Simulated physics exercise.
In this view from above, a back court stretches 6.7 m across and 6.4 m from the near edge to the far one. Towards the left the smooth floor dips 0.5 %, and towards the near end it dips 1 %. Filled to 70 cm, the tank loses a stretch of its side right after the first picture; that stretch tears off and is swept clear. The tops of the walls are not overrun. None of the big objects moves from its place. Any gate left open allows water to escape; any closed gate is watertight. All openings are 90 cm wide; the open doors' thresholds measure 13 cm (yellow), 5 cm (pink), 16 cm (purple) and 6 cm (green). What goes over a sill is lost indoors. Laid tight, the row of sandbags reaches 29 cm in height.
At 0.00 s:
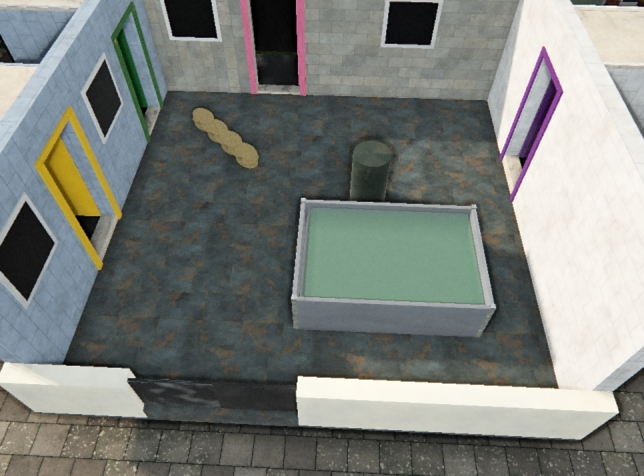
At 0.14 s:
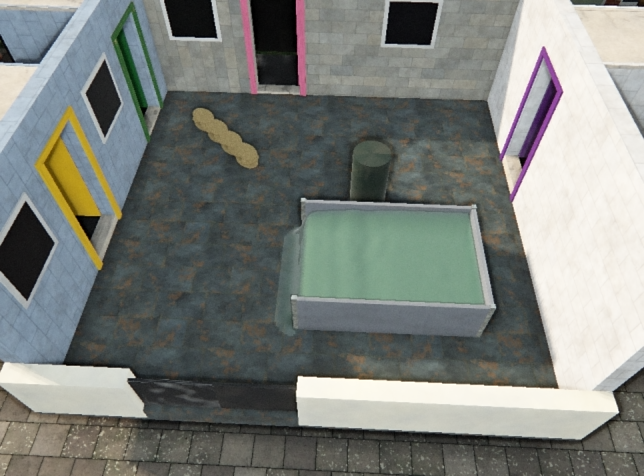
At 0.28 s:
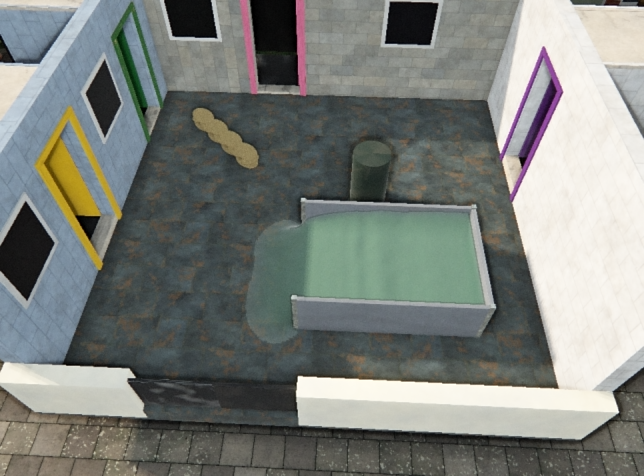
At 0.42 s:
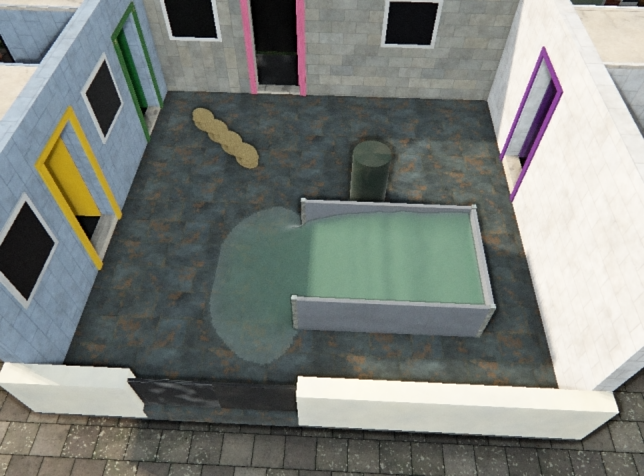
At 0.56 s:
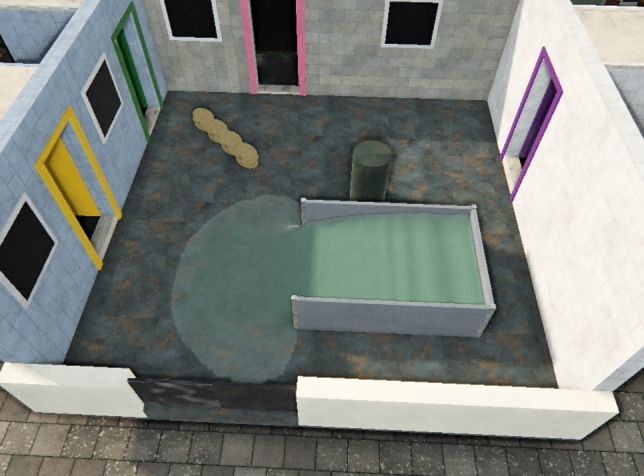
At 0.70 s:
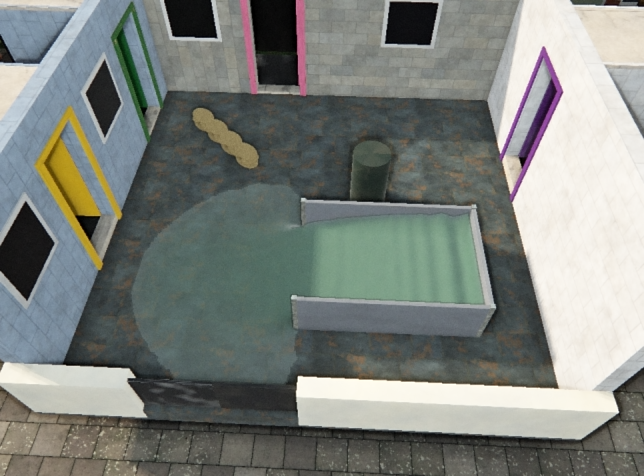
Greenish water poured out of the open left side of a grey tank in a walled courtyard, spreading across the dark floor in a widening rounded sheet toward the yellow-framed doorway and the near wall.
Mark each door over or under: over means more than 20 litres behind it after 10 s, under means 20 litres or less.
Yellow door over, pink door under, purple door under, green door over.
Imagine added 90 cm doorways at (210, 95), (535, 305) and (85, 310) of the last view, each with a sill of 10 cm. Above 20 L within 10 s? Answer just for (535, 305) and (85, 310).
Door 1: Limit not reached; door 2: Limit broken.
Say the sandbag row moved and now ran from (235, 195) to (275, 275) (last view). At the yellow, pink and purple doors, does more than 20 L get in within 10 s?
Then: Yellow past it, pink above, purple below.
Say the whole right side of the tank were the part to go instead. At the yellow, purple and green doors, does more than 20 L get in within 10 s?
Door by door - yellow: Within bounds, purple: Within bounds, green: Out of bounds.
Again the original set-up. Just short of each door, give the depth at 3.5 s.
In cm: Yellow 26, pink 0, purple 0, green 10.
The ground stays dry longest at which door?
Result: Purple door.
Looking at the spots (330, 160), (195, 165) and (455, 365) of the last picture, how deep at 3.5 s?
Taking the spots in order: 0 cm, 8 cm, 0 cm.
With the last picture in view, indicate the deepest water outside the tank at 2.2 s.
It's at about (60, 375) in the last picture.
After 1.4 s water covers 35 % of the floor and is deepest (36 cm) near (55, 388); yellow door 26 cm at the sill, 34 L in, pink door not reached, purple door not reached, green door not reached.
After 2.2 s water covers 35 % of the floor and is deepest (47 cm) near (60, 375); yellow door 34 cm at the sill, 127 L in, pink door not reached, purple door not reached, green door 6 cm at the sill, 0 L in.
After 3.5 s water covers 40 % of the floor and is deepest (26 cm) near (116, 228); yellow door 26 cm at the sill, 251 L in, pink door not reached, purple door not reached, green door 10 cm at the sill, 7 L in.
After 6.0 s water covers 75 % of the floor and is deepest (20 cm) near (140, 166); yellow door 12 cm at the sill, 298 L in, pink door 4 cm at the sill, 0 L in, purple door not reached, green door 16 cm at the sill, 79 L in.
After 10.0 s water covers 95 % of the floor and is deepest (13 cm) near (55, 388); yellow door 9 cm at the sill, 299 L in, pink door 3 cm at the sill, 0 L in, purple door 10 cm at the sill, 0 L in, green door 8 cm at the sill, 144 L in.
